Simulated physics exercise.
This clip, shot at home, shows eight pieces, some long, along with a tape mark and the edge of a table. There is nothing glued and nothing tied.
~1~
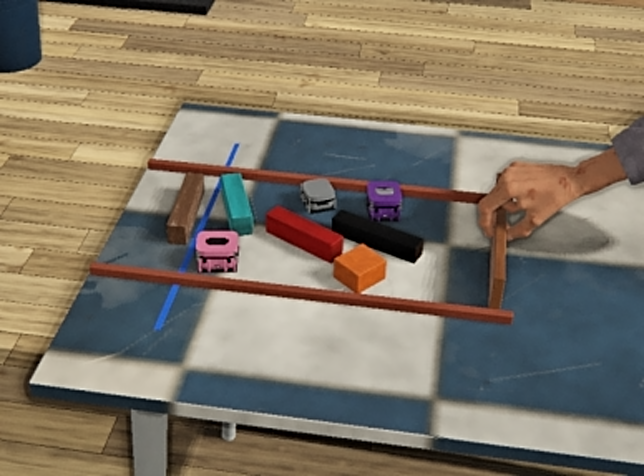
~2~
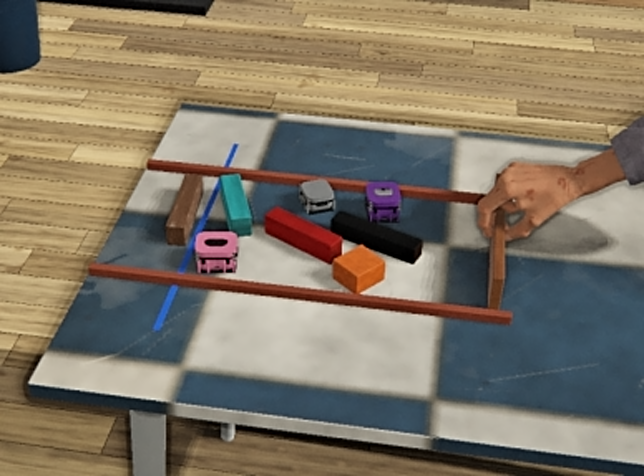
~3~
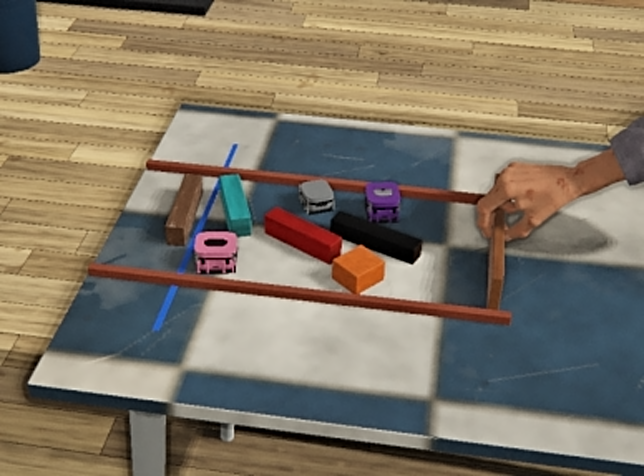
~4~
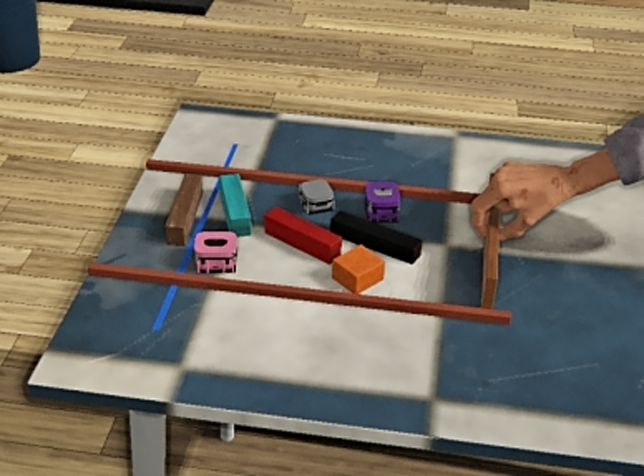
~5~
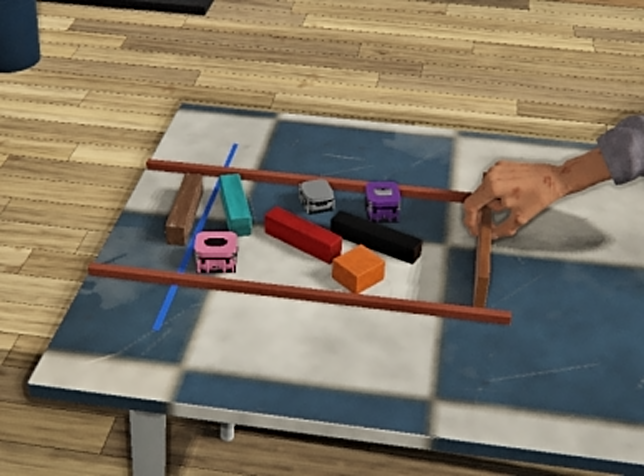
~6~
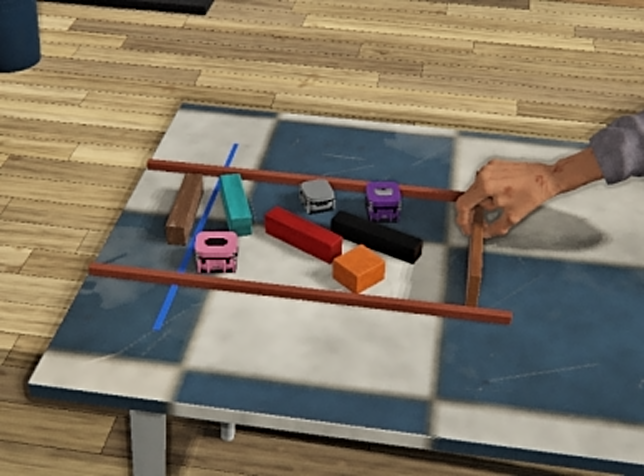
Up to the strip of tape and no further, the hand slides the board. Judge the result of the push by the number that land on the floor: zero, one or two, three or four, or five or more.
The number that land on the floor is one or two.
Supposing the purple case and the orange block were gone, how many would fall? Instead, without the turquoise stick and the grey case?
Result: 0 in the first case, with 0 in the second.
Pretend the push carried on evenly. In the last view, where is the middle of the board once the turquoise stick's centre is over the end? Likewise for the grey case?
Around (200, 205) first and around (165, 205) second.
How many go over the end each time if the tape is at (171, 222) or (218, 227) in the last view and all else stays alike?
Tallies: 2, 0.
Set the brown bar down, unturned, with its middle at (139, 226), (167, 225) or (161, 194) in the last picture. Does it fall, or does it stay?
The brown bar falls; goes over; tumbles off.
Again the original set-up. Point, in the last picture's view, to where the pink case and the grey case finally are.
The first comes to rest at (134, 242), and the second at (176, 174).
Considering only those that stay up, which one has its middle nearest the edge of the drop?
The turquoise stick is it.
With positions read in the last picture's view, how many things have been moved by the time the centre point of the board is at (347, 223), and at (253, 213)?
By the first moment it's 5, by the second it's 8.
A little later, none off yet; brown bar at rest near (185, 208); turquoise stick at rest near (235, 205); pink case at rest near (217, 253).
Next, none off yet; brown bar at rest near (185, 208); turquoise stick moving near (228, 205); pink case at rest near (217, 253).
Later still, none off yet; brown bar shifted a little near (146, 205); turquoise stick shifted about its own width near (166, 201); pink case shifted about its own width near (174, 246).
When it is over, the number that fall off is one or two; down, brown bar.
